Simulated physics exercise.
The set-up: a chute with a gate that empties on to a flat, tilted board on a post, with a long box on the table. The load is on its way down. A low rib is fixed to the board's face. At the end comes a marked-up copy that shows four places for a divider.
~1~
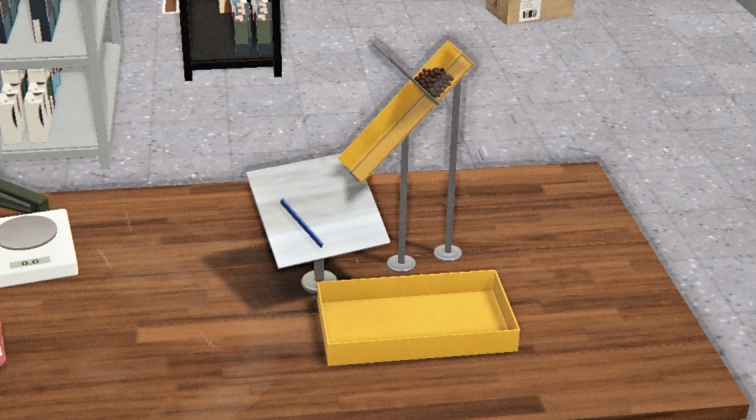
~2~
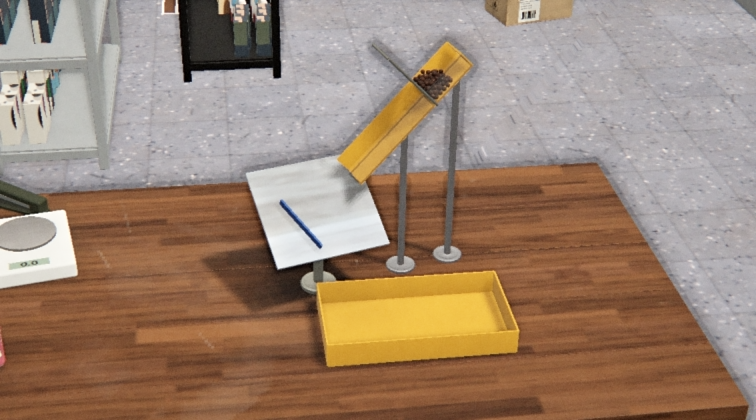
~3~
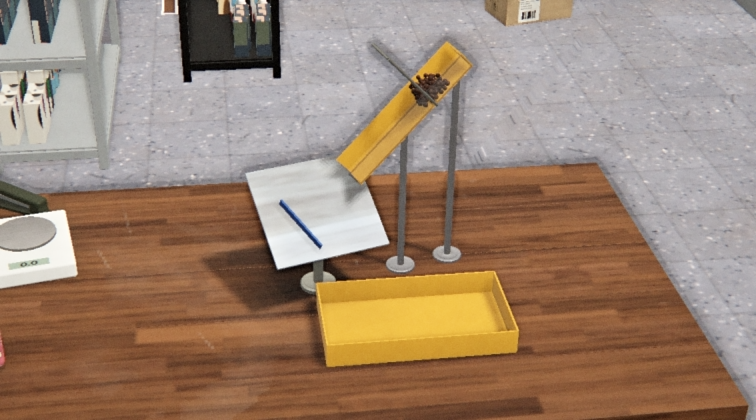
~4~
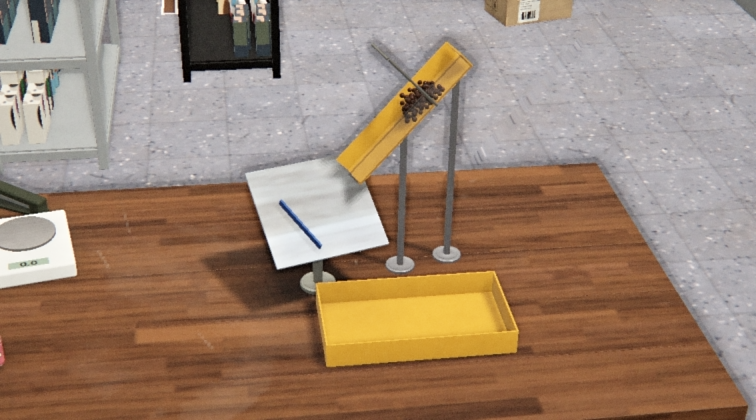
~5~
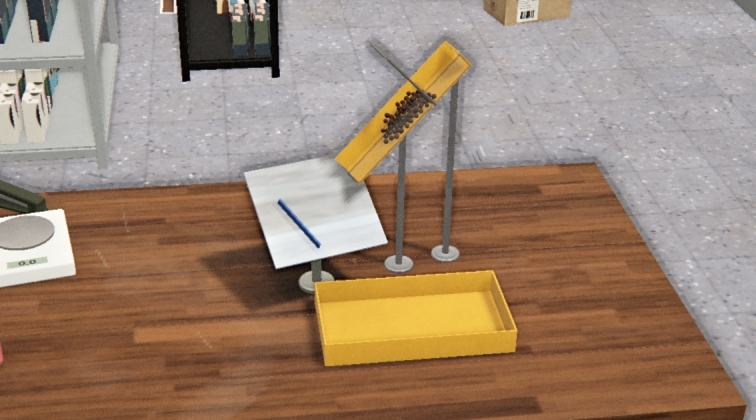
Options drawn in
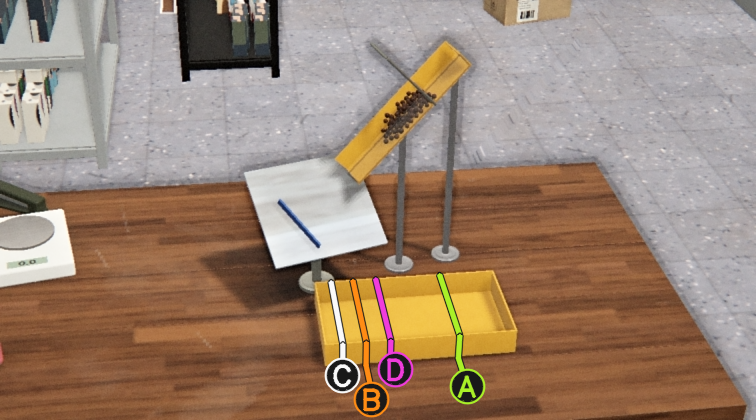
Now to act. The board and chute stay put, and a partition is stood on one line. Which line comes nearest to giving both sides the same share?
B works best here.
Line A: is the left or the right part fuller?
The left side.
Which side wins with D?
The left side.
On the marked copy, line A crosses the front rim at (459, 335); line B crosses the front rim at (366, 341); line C crosses the front rim at (342, 343); line D crosses the front rim at (390, 340).
Choosing A, of what is caught, all on the left of the divider, none on the right.
Choosing B, of what is caught, about two thirds on the left of the divider, about a third on the right.
Choosing C, of what is caught, a small part on the left of the divider, nearly all on the right.
Choosing D, of what is caught, nearly all on the left of the divider, a small part on the right.
